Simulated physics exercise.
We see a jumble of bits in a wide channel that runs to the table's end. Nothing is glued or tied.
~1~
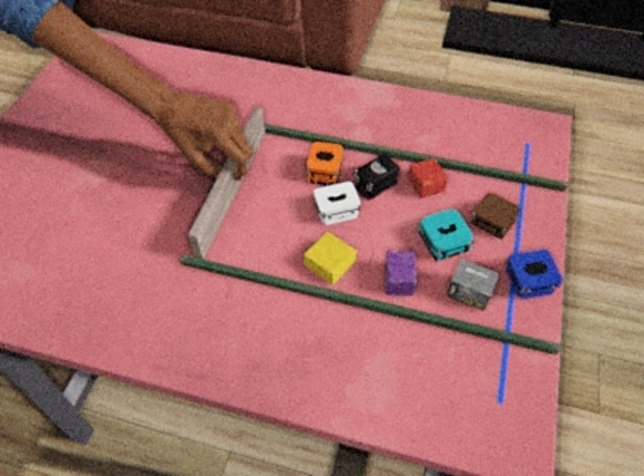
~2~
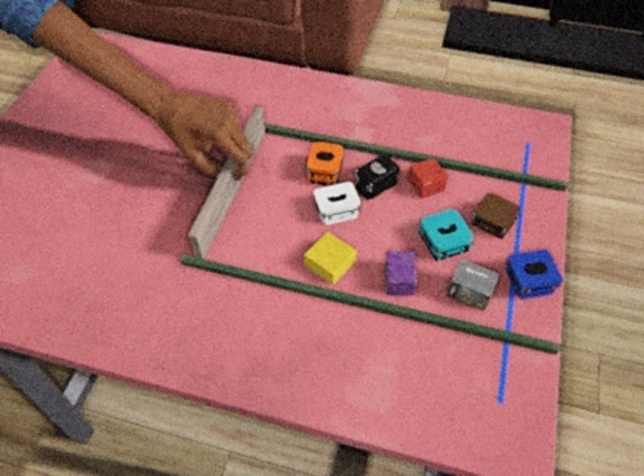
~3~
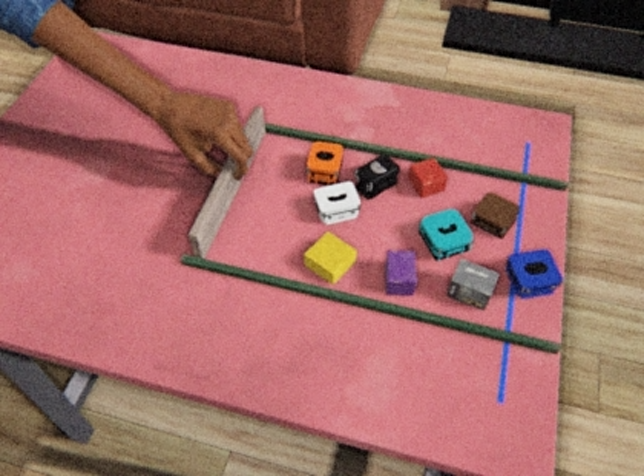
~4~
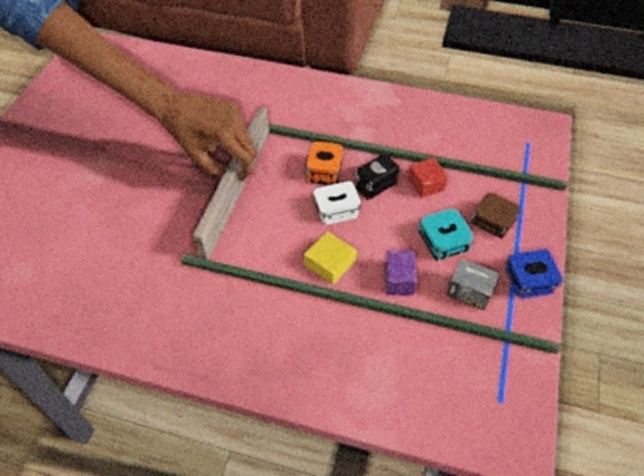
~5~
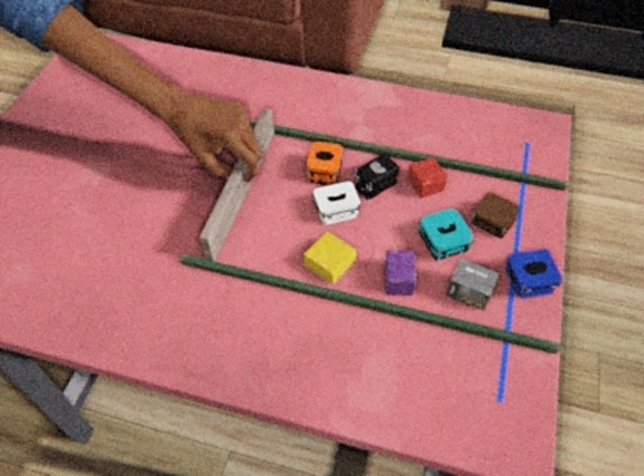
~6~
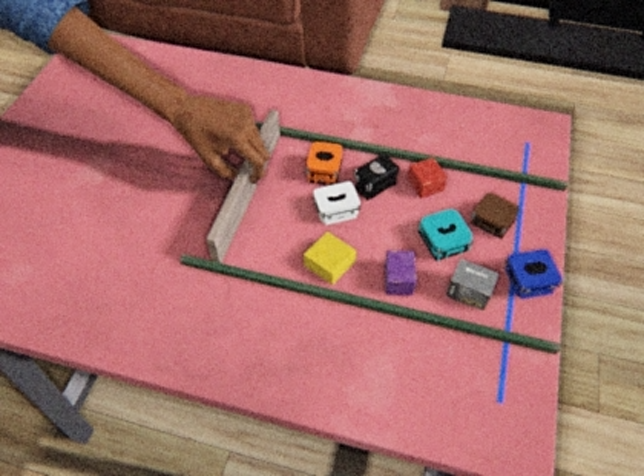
A hand slides a board slightly right toward scattered colourful blocks, which stay still.
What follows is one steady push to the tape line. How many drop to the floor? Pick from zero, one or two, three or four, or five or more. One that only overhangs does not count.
In the end the number that fall off is five or more.
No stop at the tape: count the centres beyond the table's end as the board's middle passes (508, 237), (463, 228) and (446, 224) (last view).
Place by place, 5, 1 and 0.
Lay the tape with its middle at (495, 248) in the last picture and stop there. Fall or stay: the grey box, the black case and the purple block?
The grey box drops off, the black case does not fall, the purple block remains up.
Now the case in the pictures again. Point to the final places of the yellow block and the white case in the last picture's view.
Near (533, 298) and (539, 256).
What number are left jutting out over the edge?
The number is 1.
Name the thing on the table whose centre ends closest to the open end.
That is the black case.
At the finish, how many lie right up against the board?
In contact: 3.
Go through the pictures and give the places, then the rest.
Blue case (532, 275); brown case (495, 216); grey box (472, 285); board (231, 179); tape (516, 253), in the first frame.
Brown case (495, 216); yellow block (330, 258), in the second frame.
Grey box (473, 285); turquoise case (446, 235), in the third frame.
Blue case (532, 274); orange case (325, 164), in the fourth frame.
Brown case (495, 216); black case (377, 177), in the fifth frame.
Blue case (532, 274); brown case (495, 216); grey box (472, 285); board (247, 182); tape (516, 253), in the sixth frame.
Soon after, none off yet; blue case at rest near (532, 274); brown case at rest near (495, 216); grey box at rest near (472, 285).
After that, none off yet; blue case moving near (539, 275); brown case displaced a little near (514, 225); grey box displaced about its own width near (502, 291).
In the end, the number that fall off is five or more; gone, purple block, red block, turquoise case, grey box, brown case and blue case.
